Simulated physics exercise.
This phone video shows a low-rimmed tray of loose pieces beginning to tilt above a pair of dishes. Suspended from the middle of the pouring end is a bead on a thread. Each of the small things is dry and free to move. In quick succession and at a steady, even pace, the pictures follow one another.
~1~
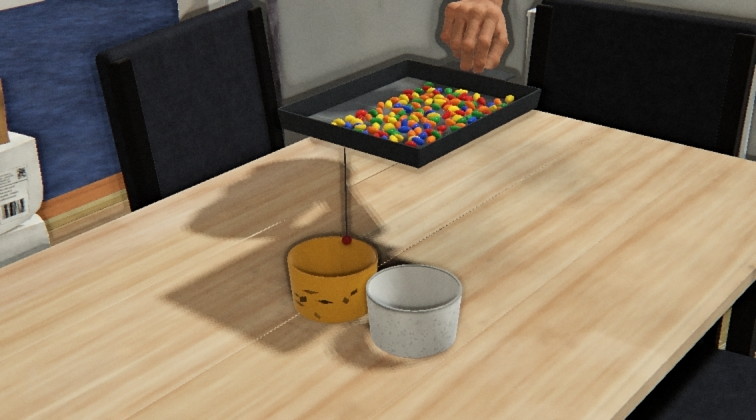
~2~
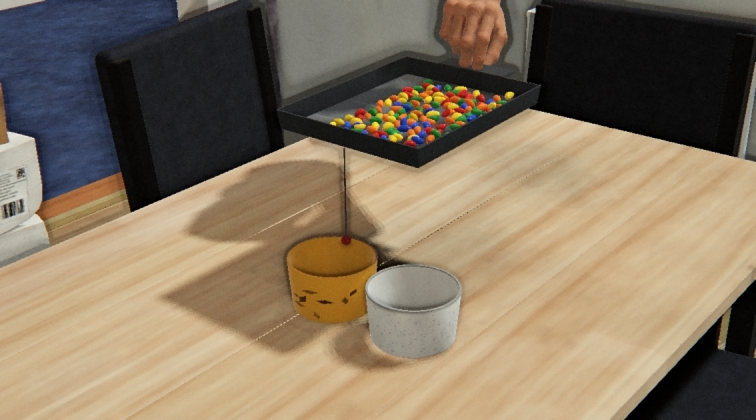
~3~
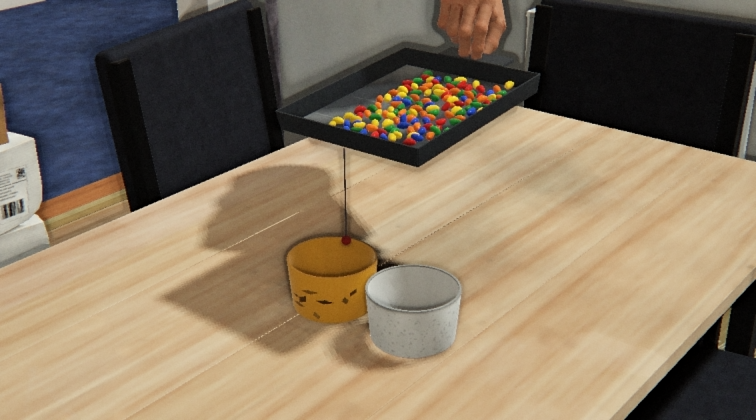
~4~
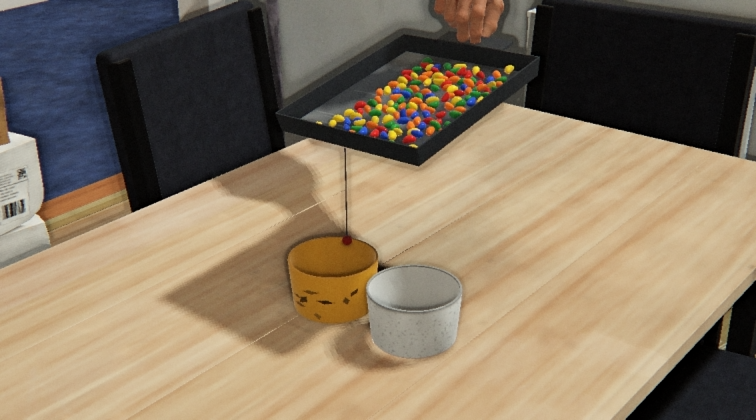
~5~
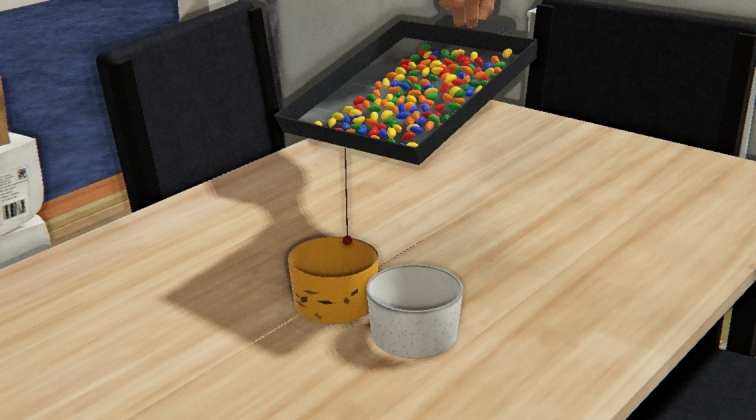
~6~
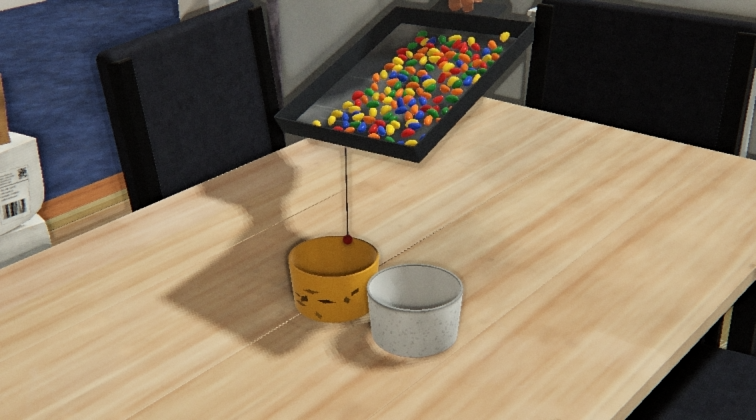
A black tray of colorful jelly beans hangs level above an orange dish and a pale speckled one on a wooden table, a hand at its back edge. The tray's far side rises steadily, tilting it toward the viewer's left, while the dishes and the dangling red bead stay still.
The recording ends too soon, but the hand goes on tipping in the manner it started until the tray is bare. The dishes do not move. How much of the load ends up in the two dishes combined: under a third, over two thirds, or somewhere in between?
Looks to me like the dishes keep less than one part in three.
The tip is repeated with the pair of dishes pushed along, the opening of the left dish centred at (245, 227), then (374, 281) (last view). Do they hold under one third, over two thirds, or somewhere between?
For the first spot it's one to two thirds, and for the next one it's less than a third.
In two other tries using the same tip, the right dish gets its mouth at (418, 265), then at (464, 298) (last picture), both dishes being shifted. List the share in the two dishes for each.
The first gives 0 %, the second 0 %.
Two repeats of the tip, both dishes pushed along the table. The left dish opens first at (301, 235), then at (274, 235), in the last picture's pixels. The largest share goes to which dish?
Well, the first time it's the one placed on the left, and the second time it's the one placed on the left.
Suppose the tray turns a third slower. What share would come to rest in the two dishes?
Around 20 percent.
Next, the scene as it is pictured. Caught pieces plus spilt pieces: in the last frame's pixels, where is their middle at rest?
Roughly pixel (270, 317).
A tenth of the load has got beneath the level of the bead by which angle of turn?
About 100 degrees.
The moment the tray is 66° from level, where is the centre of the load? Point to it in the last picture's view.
Somewhere about pixel (345, 110).
Shortly afterwards, tray tipped steeply; all but a few on the tray; only a few in the air.
Next, tray tipped past a quarter turn; the bulk on the tray; a little outside both; only a few in the air.
Some moments later, tray tipped past a quarter turn; a little in the left dish; the bulk outside both.
In the end, tray tipped past a quarter turn; none at all in the right dish; a little in the left dish; the bulk outside both.
